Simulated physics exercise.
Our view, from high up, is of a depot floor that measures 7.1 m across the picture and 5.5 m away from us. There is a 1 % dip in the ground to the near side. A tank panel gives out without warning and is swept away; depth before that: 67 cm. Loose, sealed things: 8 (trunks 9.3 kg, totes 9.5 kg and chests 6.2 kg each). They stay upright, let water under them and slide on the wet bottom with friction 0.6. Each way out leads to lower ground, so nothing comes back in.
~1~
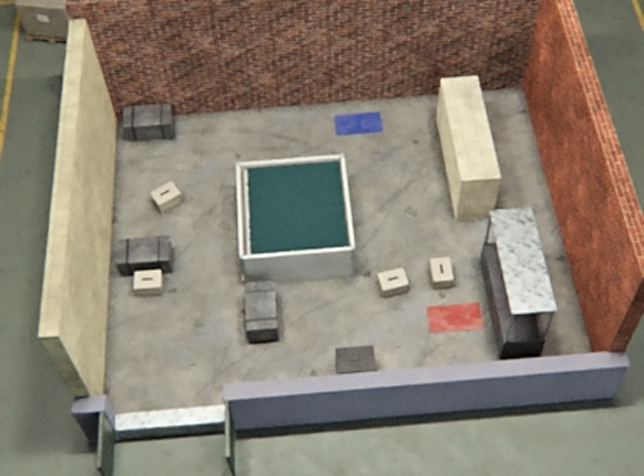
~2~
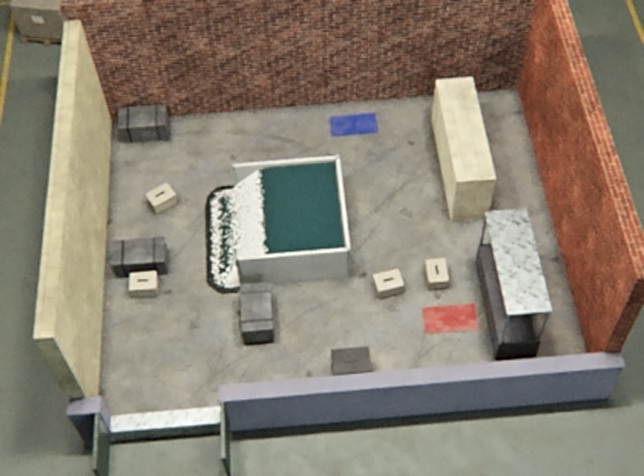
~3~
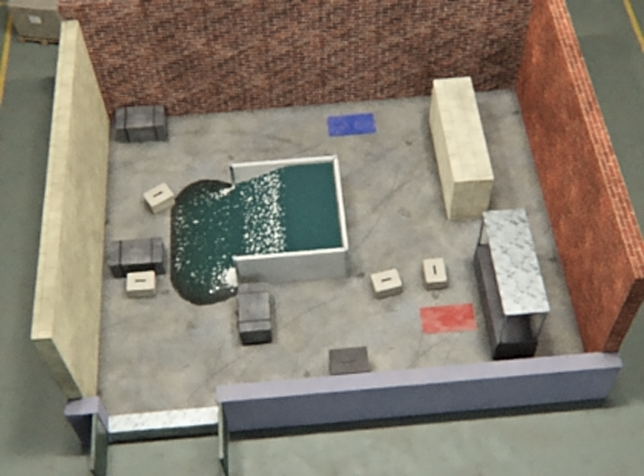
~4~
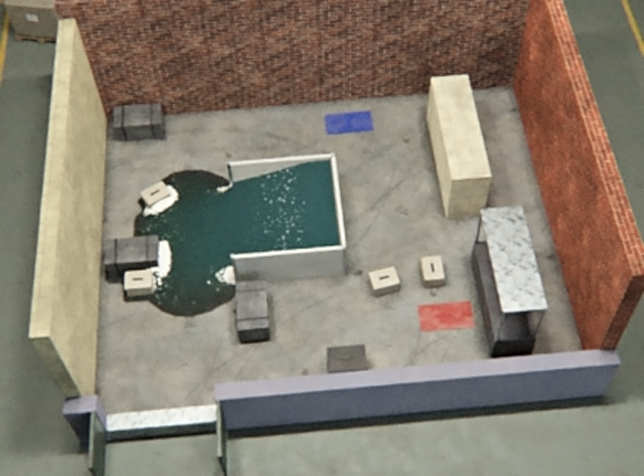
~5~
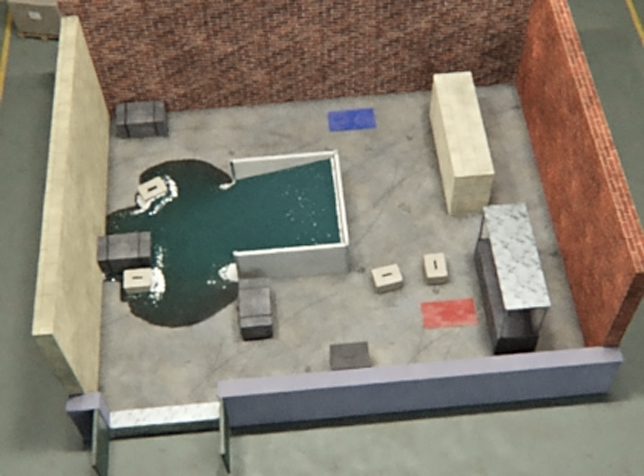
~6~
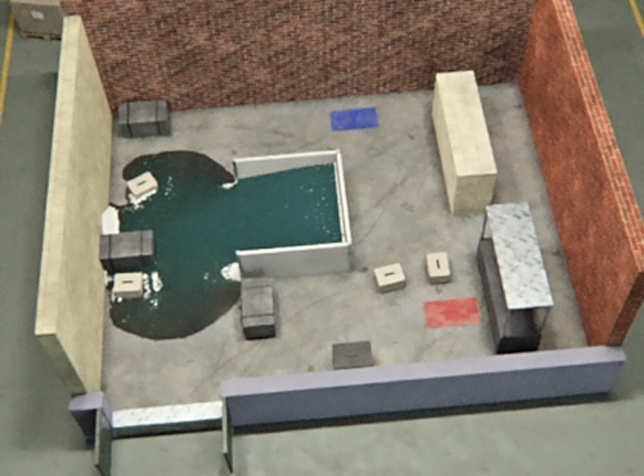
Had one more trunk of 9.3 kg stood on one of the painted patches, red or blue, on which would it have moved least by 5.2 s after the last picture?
Red.
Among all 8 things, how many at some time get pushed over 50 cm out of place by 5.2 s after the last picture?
4.
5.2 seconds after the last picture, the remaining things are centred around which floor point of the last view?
That lands at roughly (362, 266).
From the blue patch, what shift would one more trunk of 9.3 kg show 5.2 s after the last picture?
Roughly 120 cm.
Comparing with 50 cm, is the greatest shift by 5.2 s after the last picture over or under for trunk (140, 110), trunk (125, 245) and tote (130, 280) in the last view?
In sequence: Beyond the mark / beyond the mark / beyond the mark.
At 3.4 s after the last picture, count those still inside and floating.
Count: 0.
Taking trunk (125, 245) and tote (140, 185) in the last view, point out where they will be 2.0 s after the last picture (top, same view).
First one near (136, 324), second near (159, 130).
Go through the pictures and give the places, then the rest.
In the first frame, a tote at (165, 193), on the bottom; a tote at (147, 279) rests on the ground; the red patch at (455, 318); the blue patch at (358, 123); 2.6 m2 under water; 0 of 8 have shifted.
In the second frame, a tote at (160, 194) rests on the ground; a tote at (143, 281) rests on the ground; the red patch at (450, 319); the blue patch at (354, 125); 3.6 m2 under water; 0 of 8 have shifted.
In the third frame, a tote at (158, 194), on the bottom; a tote at (141, 281) rests on the ground; the red patch at (448, 319); the blue patch at (351, 125); 4.8 m2 under water; 0 of 8 have shifted.
In the fourth frame, a tote at (155, 193), on the bottom; a tote at (138, 279) rests on the ground; the red patch at (446, 316); the blue patch at (349, 123); water covers 6.2 m2; 0 of 8 have shifted.
In the fifth frame, a tote at (152, 188), on the bottom, 12 cm from its start; a tote at (137, 278) rests on the ground, 6 cm from its start; the red patch at (449, 314); the blue patch at (352, 120); water covers 7.6 m2; 3 of 8 have shifted.
In the sixth frame, a tote at (142, 183) rests on the ground, 35 cm from its start; a tote at (128, 282), on the bottom, 26 cm from its start; the red patch at (451, 313); the blue patch at (354, 119); 8.7 m2 under water; 3 of 8 have shifted.
Then, 0.5 s after the last picture on red it would be 0 cm off in 0 cm of water; on blue it would be 0 cm off in 0 cm of water.
Then, 2.0 s after the last picture on red it would be 0 cm off in 0 cm of water; on blue it would be 0 cm off in 0 cm of water.
Then, 3.4 s after the last picture on red it would be 0 cm off in 0 cm of water; on blue it would be 64 cm off in 3 cm of water.
Then, 5.2 s after the last picture on red it would be 0 cm off in 0 cm of water; on blue it would be 121 cm off in 9 cm of water.
